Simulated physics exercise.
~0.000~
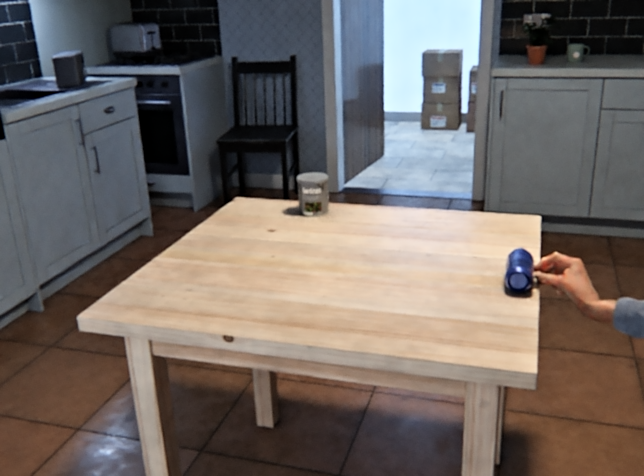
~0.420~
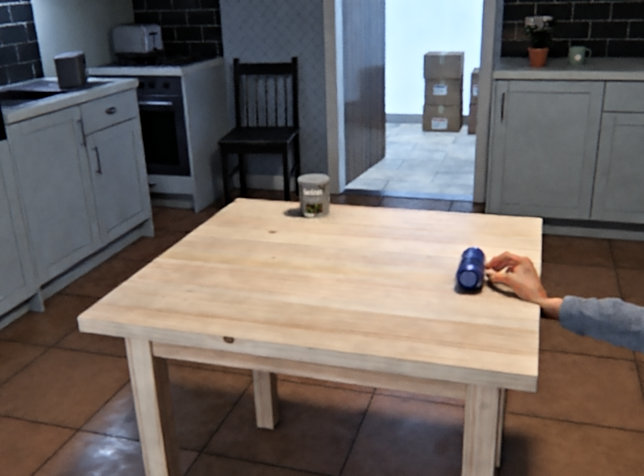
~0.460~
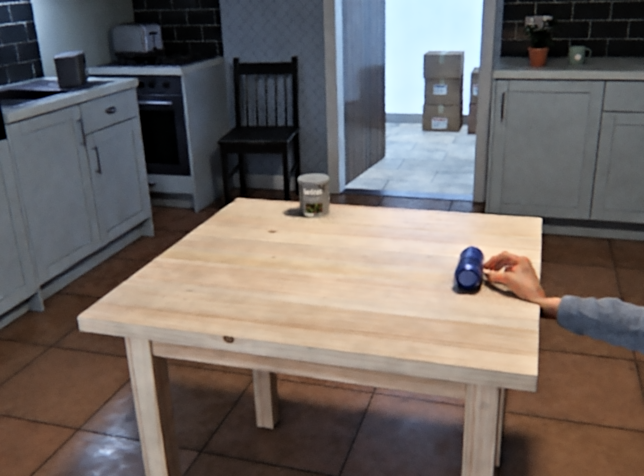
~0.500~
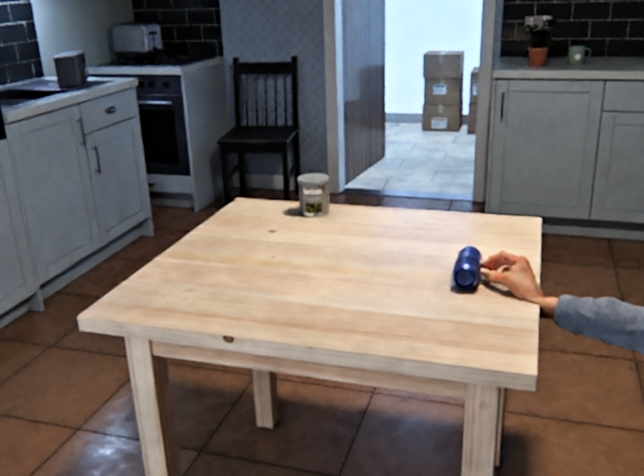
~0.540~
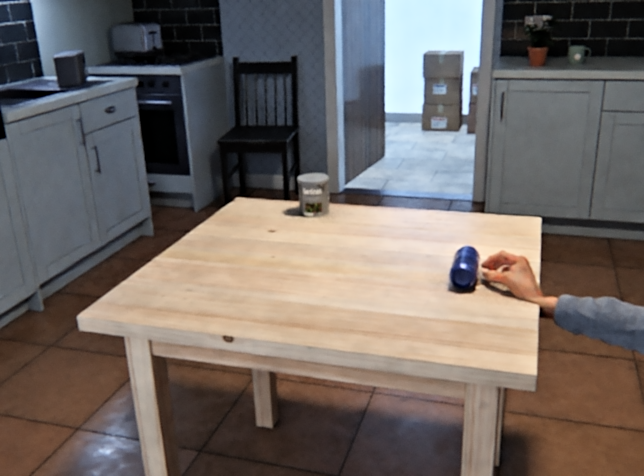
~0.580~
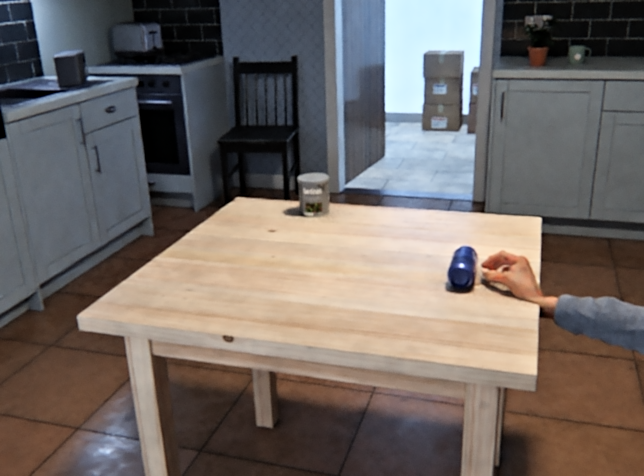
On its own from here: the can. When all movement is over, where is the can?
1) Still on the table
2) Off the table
Still on the table (1).
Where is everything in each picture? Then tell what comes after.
Under the hand; blue can (519, 270), in the first frame.
Under the hand; blue can (471, 268), in the second frame.
Under the hand; blue can (470, 267), in the third frame.
Blue can (468, 267), in the fourth frame.
Blue can (465, 267), in the fifth frame.
Blue can (463, 267), in the sixth frame.
After 1.08 s, blue can shifted about its own width near (438, 264).
After 1.88 s, blue can shifted well along near (404, 261).
After 3.08 s, blue can shifted well along near (372, 259).
In the end (4.6 s), moved from the start, blue can. At the end, from the last picture's camera, blue can near (360, 258).
